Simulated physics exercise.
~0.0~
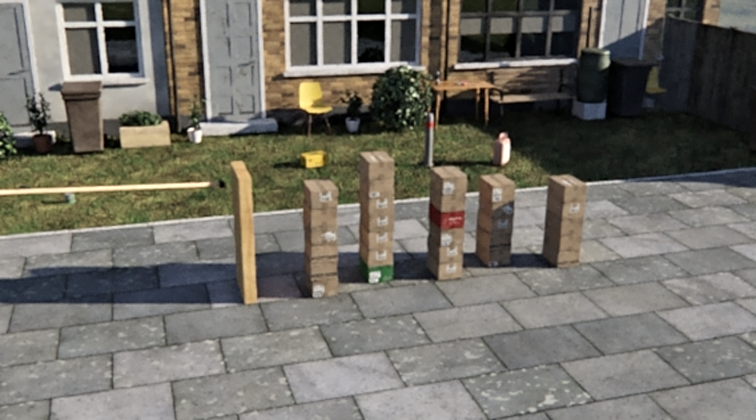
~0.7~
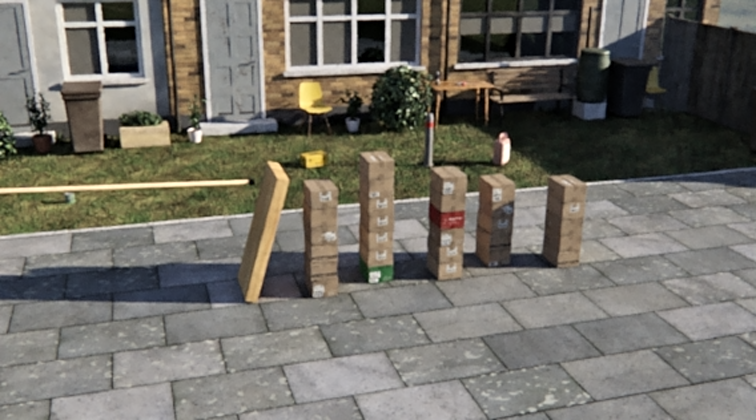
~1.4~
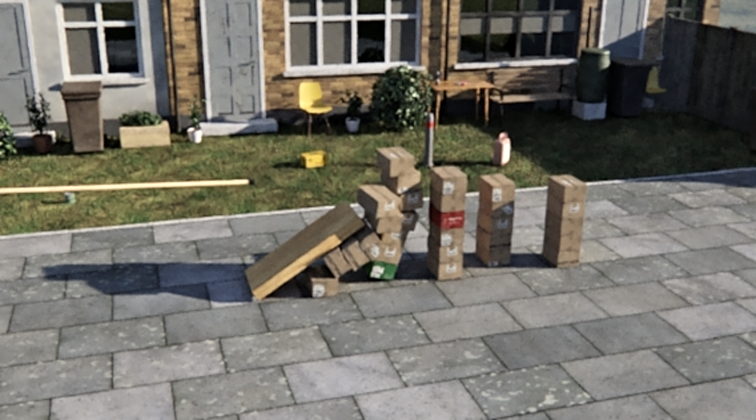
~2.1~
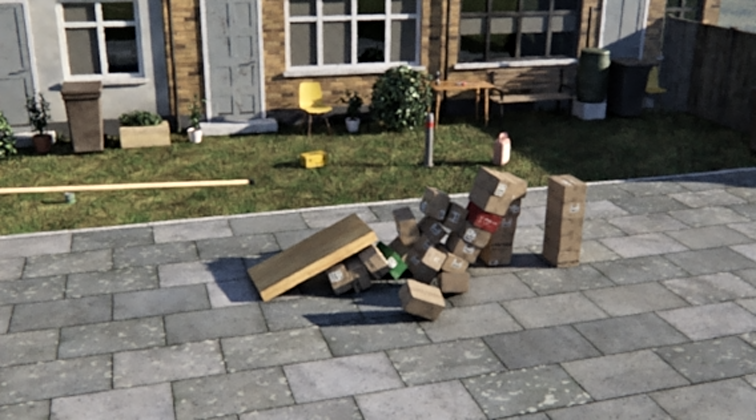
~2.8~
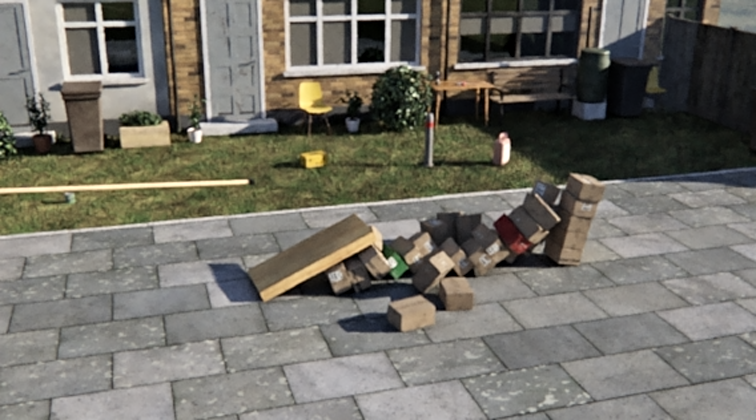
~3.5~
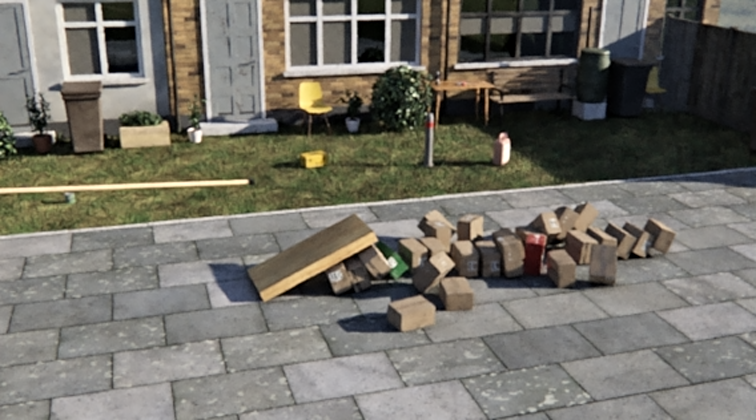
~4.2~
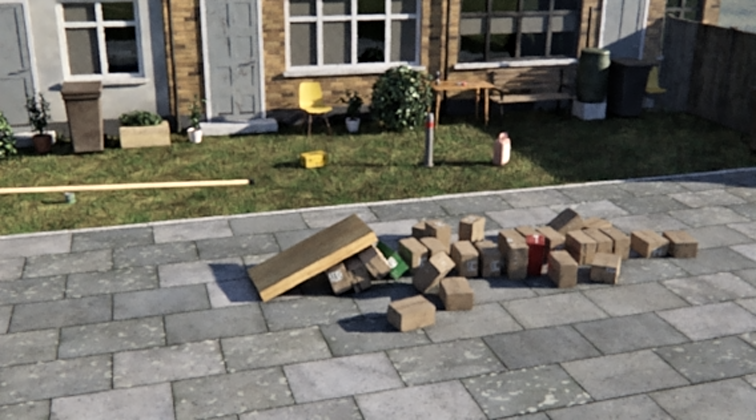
The footage shows a pole nudging an upright wooden board on a paved area, tipping it rightward into a row of stacked brown parcels, which topple one after another until all lie scattered, with the board resting at a slant against the nearest ones.
